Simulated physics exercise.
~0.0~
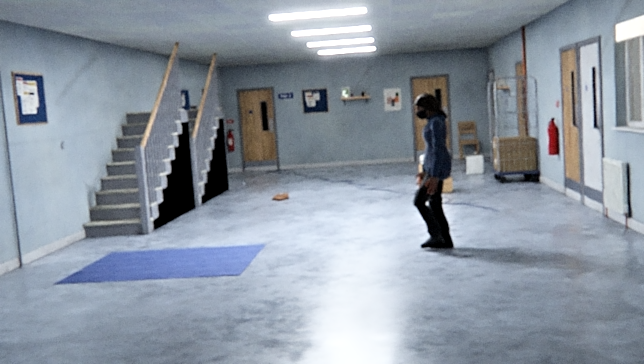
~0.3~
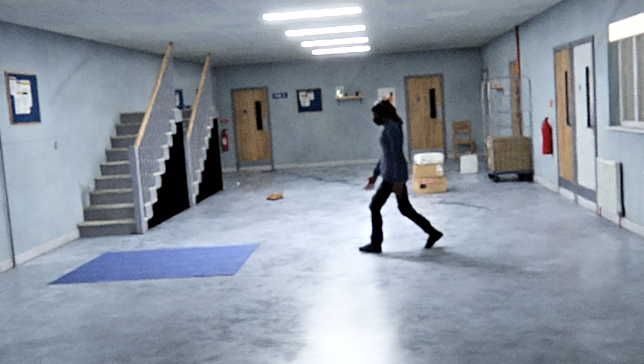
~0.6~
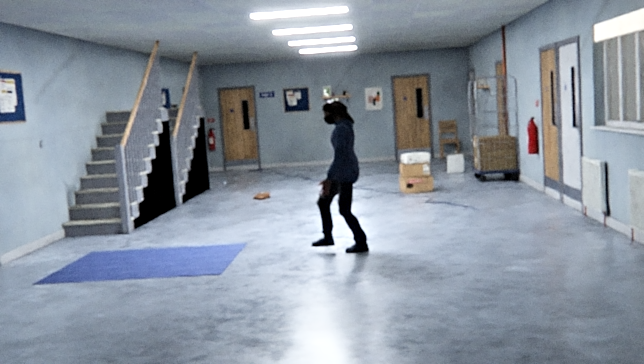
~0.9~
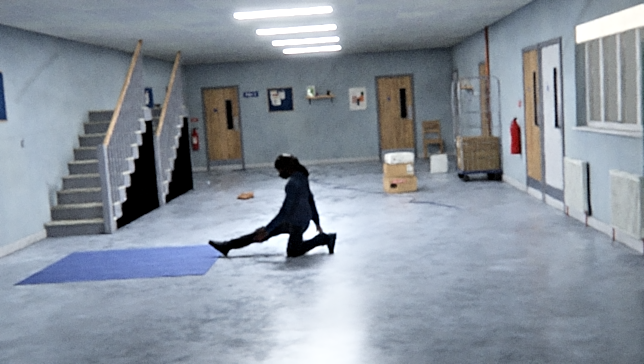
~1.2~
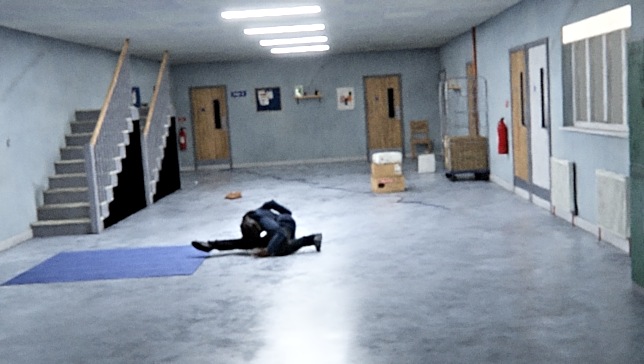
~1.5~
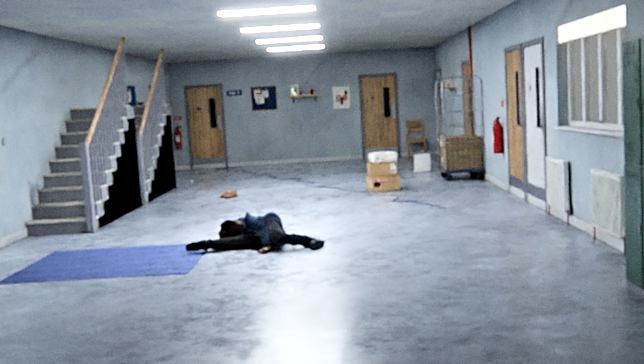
Person in dark clothing walking left across a hall toward a blue mat, dropping low with legs spread and slumping beside it.
